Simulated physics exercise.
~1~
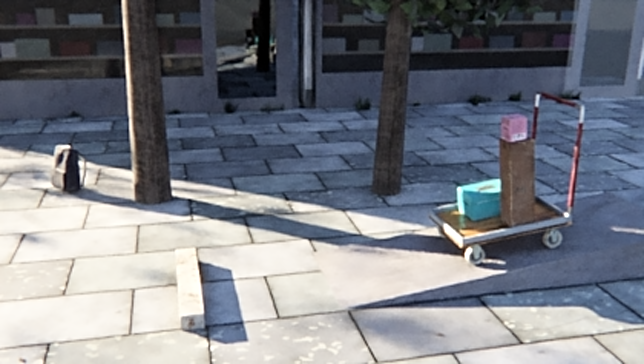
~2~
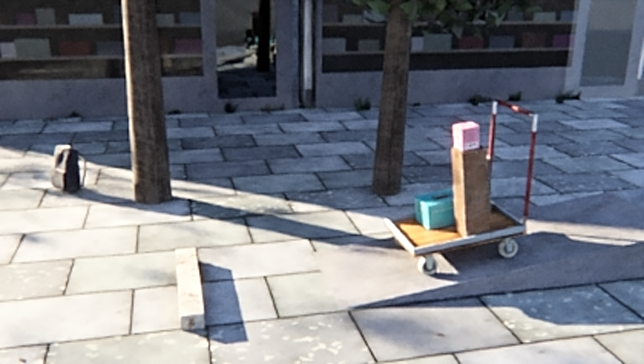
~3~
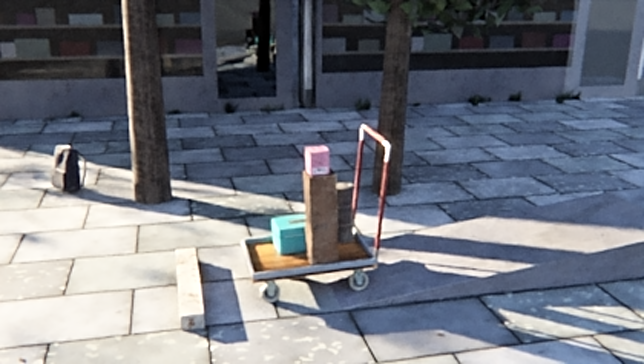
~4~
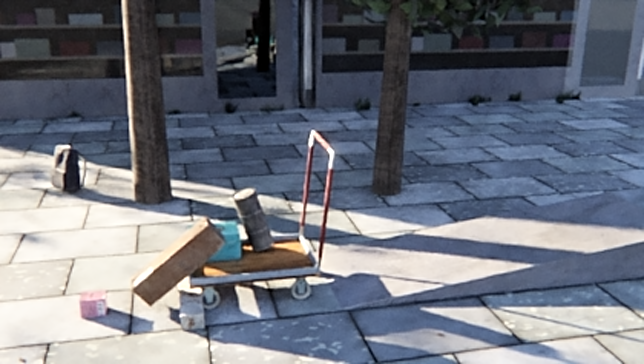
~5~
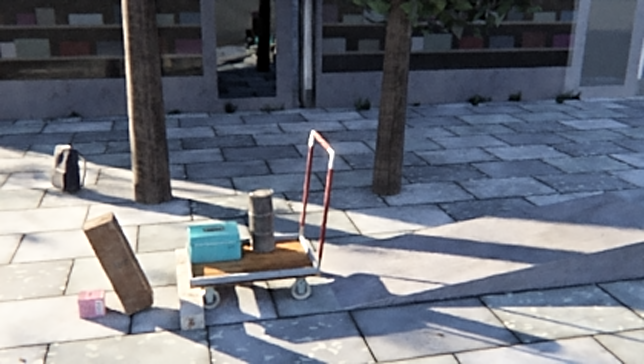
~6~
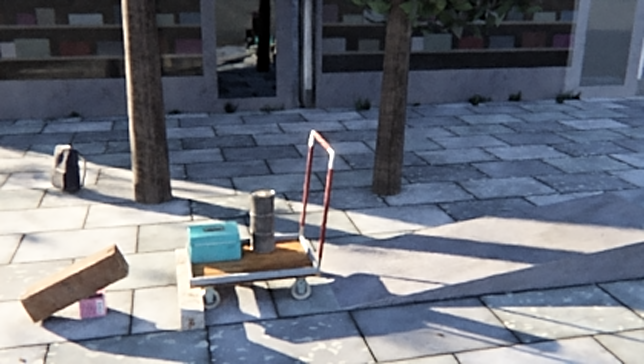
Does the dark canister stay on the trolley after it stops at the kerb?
Yes, the dark canister tilts when the trolley stops but settles upright and stays on the deck.
